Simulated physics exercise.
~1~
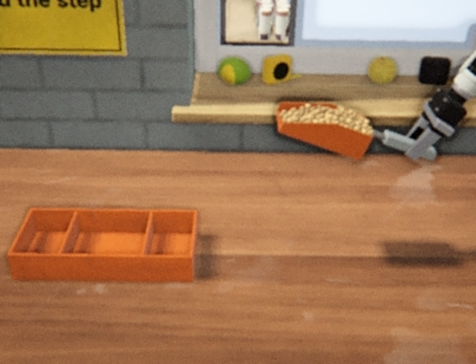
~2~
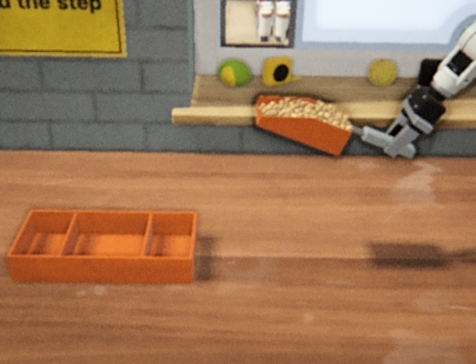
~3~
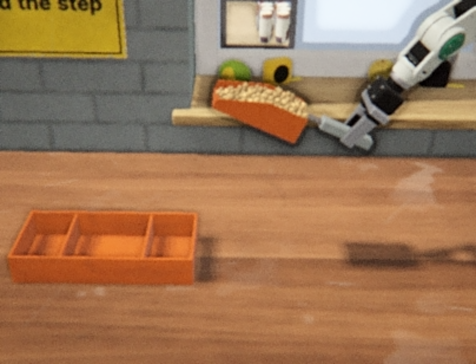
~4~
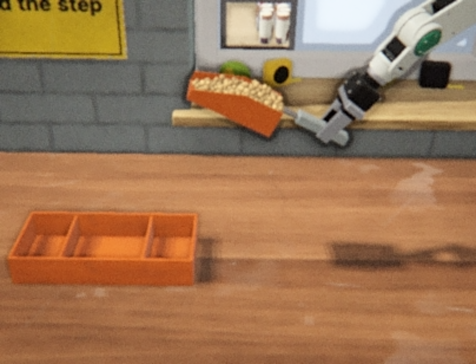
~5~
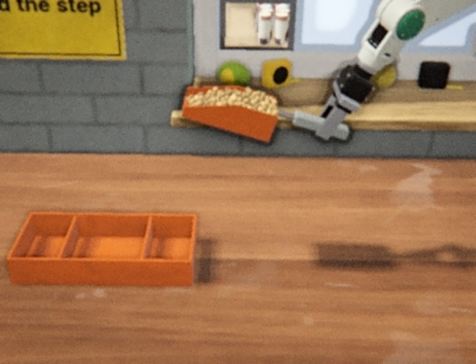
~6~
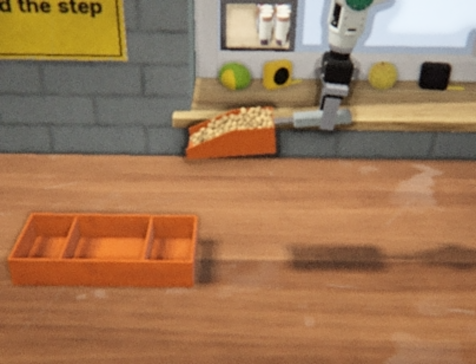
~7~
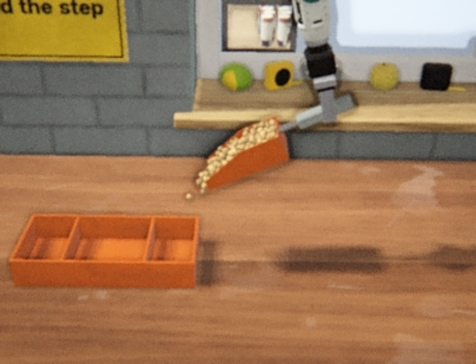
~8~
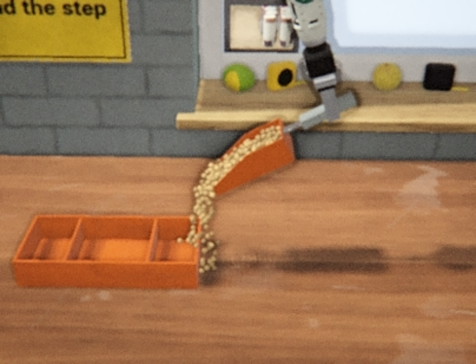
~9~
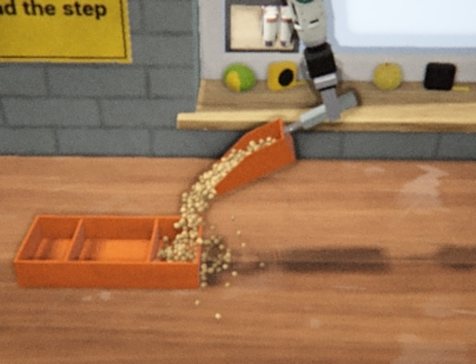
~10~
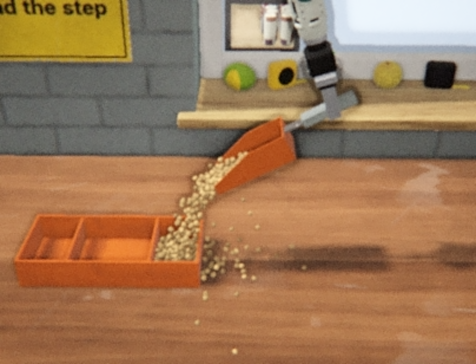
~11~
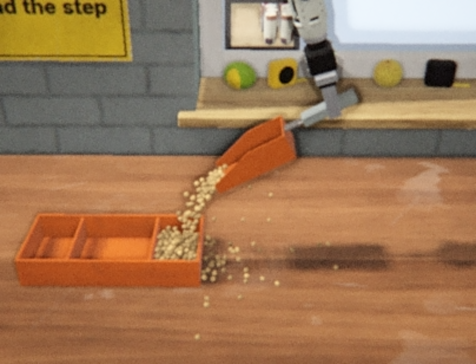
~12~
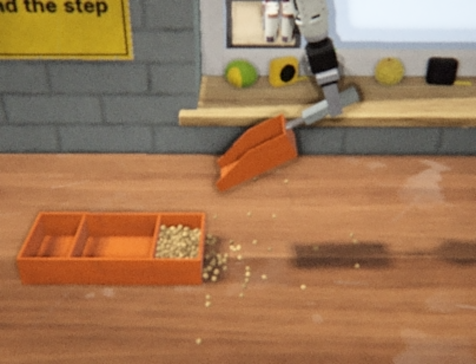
We see a robot arm carry an orange scoop heaped with chickpeas to the left, then tip it so they pour into the right-hand part of a divided orange box, with some scattering on the wooden table beside it as the scoop empties.
